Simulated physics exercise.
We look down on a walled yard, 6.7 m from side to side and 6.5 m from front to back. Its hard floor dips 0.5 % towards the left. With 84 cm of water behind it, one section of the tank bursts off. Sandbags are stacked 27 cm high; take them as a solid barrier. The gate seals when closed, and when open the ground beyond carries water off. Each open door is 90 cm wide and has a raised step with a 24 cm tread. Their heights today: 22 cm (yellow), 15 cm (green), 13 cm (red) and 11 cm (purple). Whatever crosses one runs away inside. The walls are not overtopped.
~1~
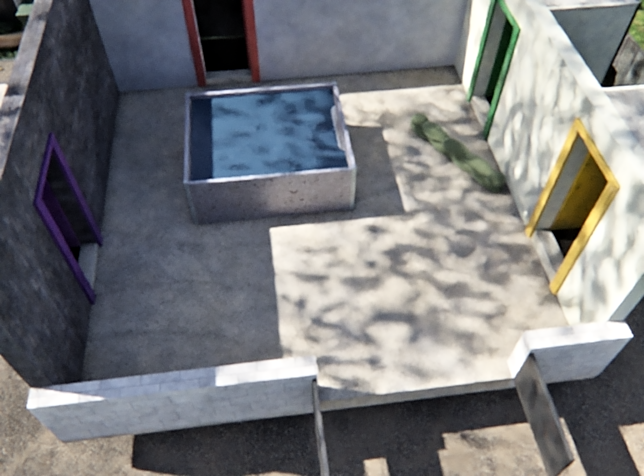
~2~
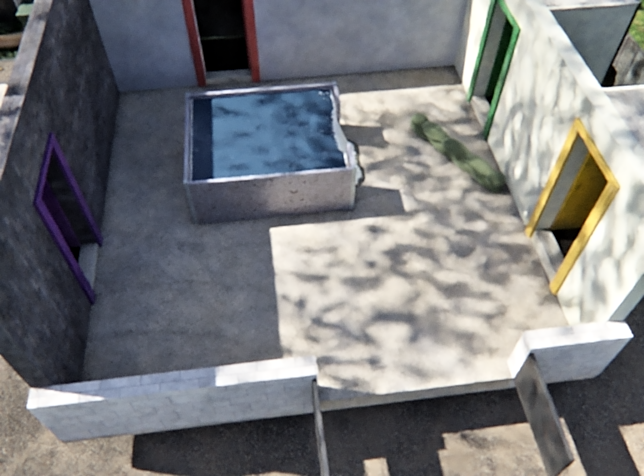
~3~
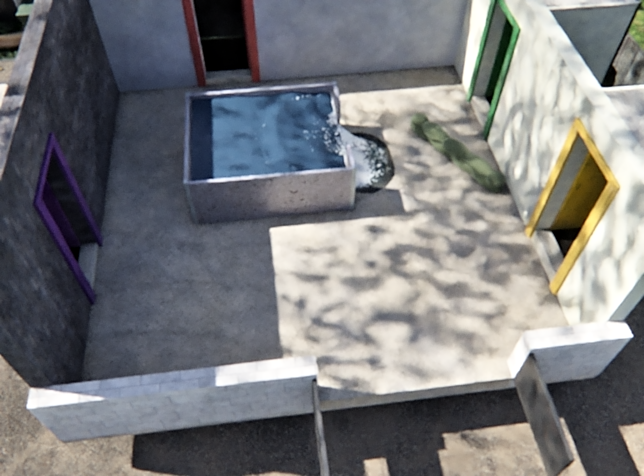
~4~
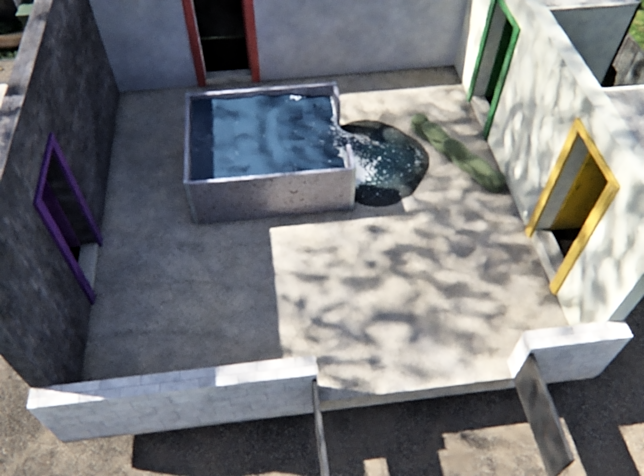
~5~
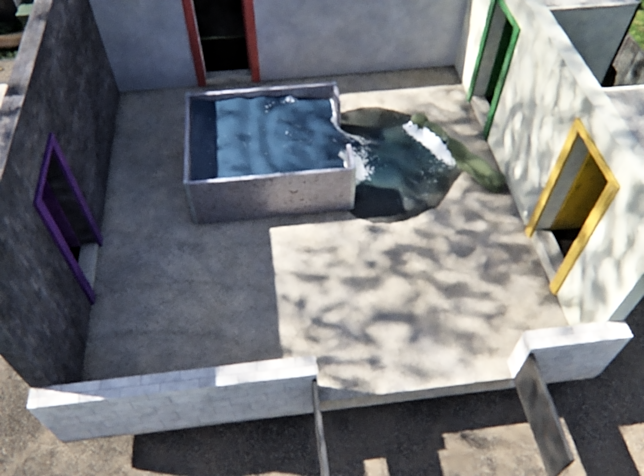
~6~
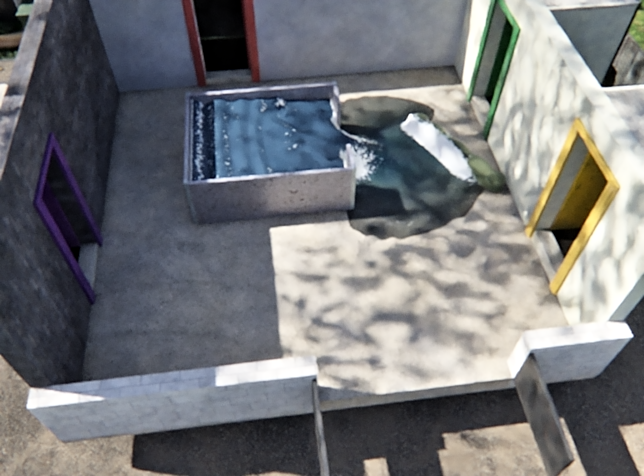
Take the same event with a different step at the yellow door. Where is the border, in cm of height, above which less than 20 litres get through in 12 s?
Close to 19 cm is just enough.
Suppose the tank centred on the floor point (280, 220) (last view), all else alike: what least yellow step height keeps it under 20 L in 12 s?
Then roughly 25 cm.
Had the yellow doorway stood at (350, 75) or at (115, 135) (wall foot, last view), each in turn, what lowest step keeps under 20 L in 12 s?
Roughly 14.0 and 10.0 cm.
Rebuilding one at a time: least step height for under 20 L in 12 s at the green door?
About 13.0 cm at green.
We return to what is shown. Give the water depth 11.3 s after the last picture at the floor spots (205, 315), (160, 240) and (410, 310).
About 4, 10 and 4 cm.
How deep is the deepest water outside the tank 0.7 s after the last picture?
Up to some 46 cm.
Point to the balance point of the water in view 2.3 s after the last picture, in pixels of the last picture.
Near (359, 179).
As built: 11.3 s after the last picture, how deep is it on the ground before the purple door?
Roughly 11.0 cm deep.
Then, 0.7 s after the last picture water covers 30 % of the floor, deepest (46 cm) near (417, 143); 17 cm at the yellow door, 0 litres in over its 22 cm step.
Then, 2.3 s after the last picture water covers 40 % of the floor, deepest (42 cm) near (554, 355); 20 cm at the yellow door, 4 litres in over its 22 cm step.
Then, 11.3 s after the last picture water covers 95 % of the floor, deepest (14 cm) near (116, 122); 7 cm at the yellow door, 7 litres in over its 22 cm step.
At the yellow door as built, the water peaked near 24 cm, 4.1 s after the last picture.
With a step of 16.5 cm, 43 litres would have come in within the 12 s; with 22 cm, 7 litres. So under 20 litres takes about 19 cm.
